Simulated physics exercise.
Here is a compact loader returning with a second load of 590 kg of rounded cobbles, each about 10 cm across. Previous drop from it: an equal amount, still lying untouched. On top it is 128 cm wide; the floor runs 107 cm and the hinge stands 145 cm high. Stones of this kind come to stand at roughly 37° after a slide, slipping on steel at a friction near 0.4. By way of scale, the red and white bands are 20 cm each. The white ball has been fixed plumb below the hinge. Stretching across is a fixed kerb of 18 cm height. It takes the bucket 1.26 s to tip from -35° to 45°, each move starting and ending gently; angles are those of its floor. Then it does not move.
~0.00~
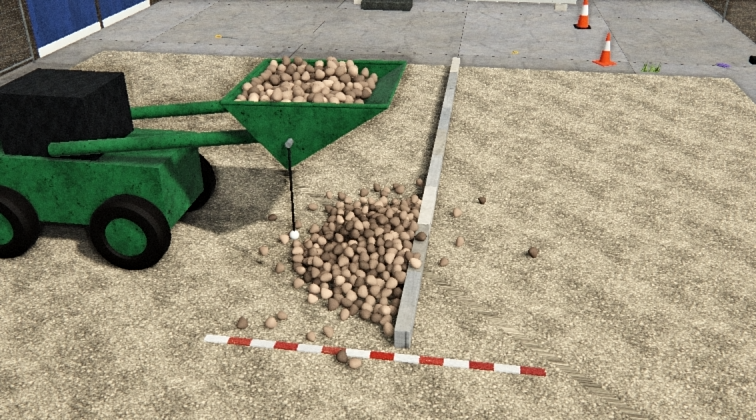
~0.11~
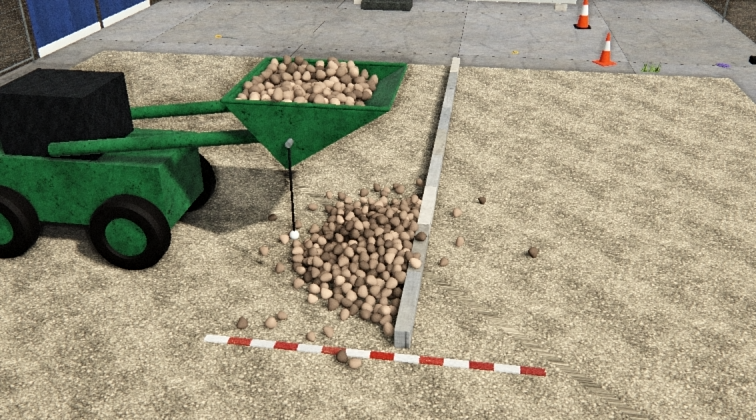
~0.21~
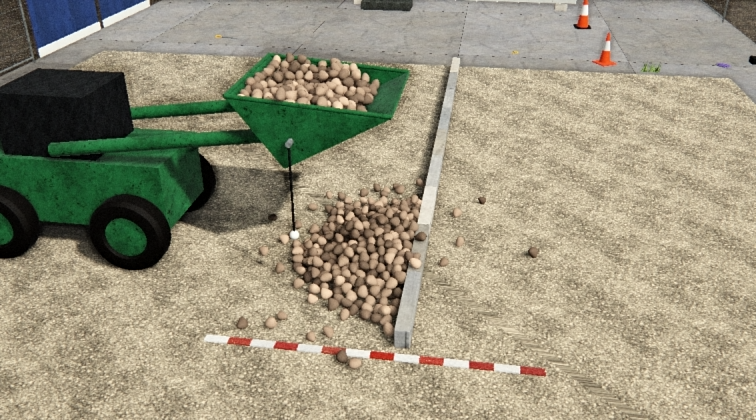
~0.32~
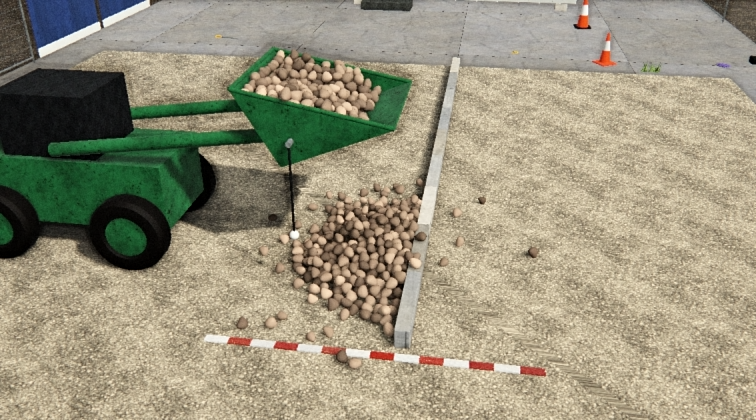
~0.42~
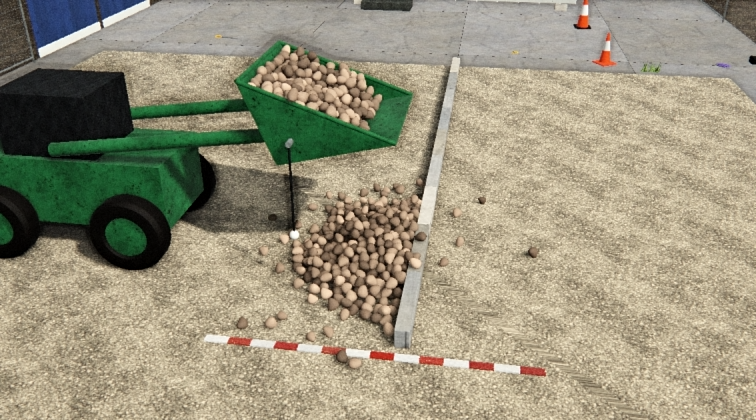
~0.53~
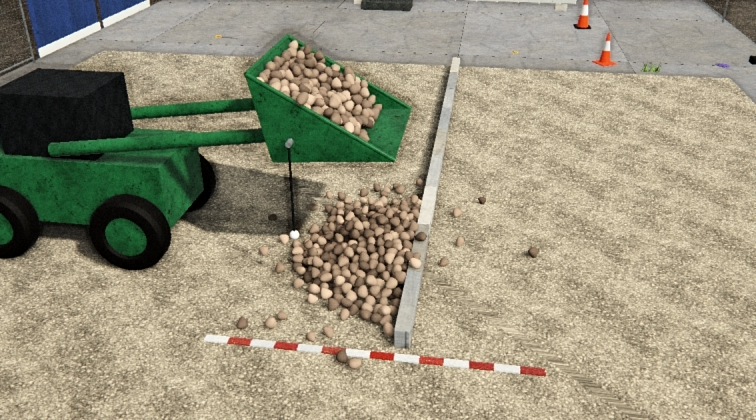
To begin with, a green loader holds a bucket full of round, brownish stones above a heap of similar stones lying against a pale kerb. The bucket then rotates clockwise, slowly at first and then further, its back rising and its front lip lowering, while the stones inside shift towards the right.
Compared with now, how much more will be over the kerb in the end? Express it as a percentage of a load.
Close to 48 parts in a hundred.
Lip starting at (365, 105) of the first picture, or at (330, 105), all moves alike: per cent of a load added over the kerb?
Some 25 percent, and then 5 percent.
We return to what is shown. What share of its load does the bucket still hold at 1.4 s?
Around 45 per cent of the load is still inside.
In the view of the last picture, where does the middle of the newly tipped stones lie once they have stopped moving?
I'd say close to (419, 245).
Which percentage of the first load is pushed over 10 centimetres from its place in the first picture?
Some 10 percent, give or take.
After 0.9 s the floor is at 32°; in per cent of one load, 100 in the bucket, 99 on this side of the kerb, 1 over the kerb; the foremost stones are at (455, 239).
After 1.4 s the floor is at 45°; in per cent of one load, 43 in the bucket, 155 on this side of the kerb, 2 over the kerb; the foremost stones are at (459, 236).
After 1.7 s the floor is at 45°; in per cent of one load, 4 in the bucket, 166 on this side of the kerb, 30 over the kerb; the foremost stones are at (506, 258).
After 4.6 s the floor is at 45°; in per cent of one load, 0 in the bucket, 151 on this side of the kerb, 49 over the kerb; the foremost stones are at (633, 295). Net gain over the kerb, 48.
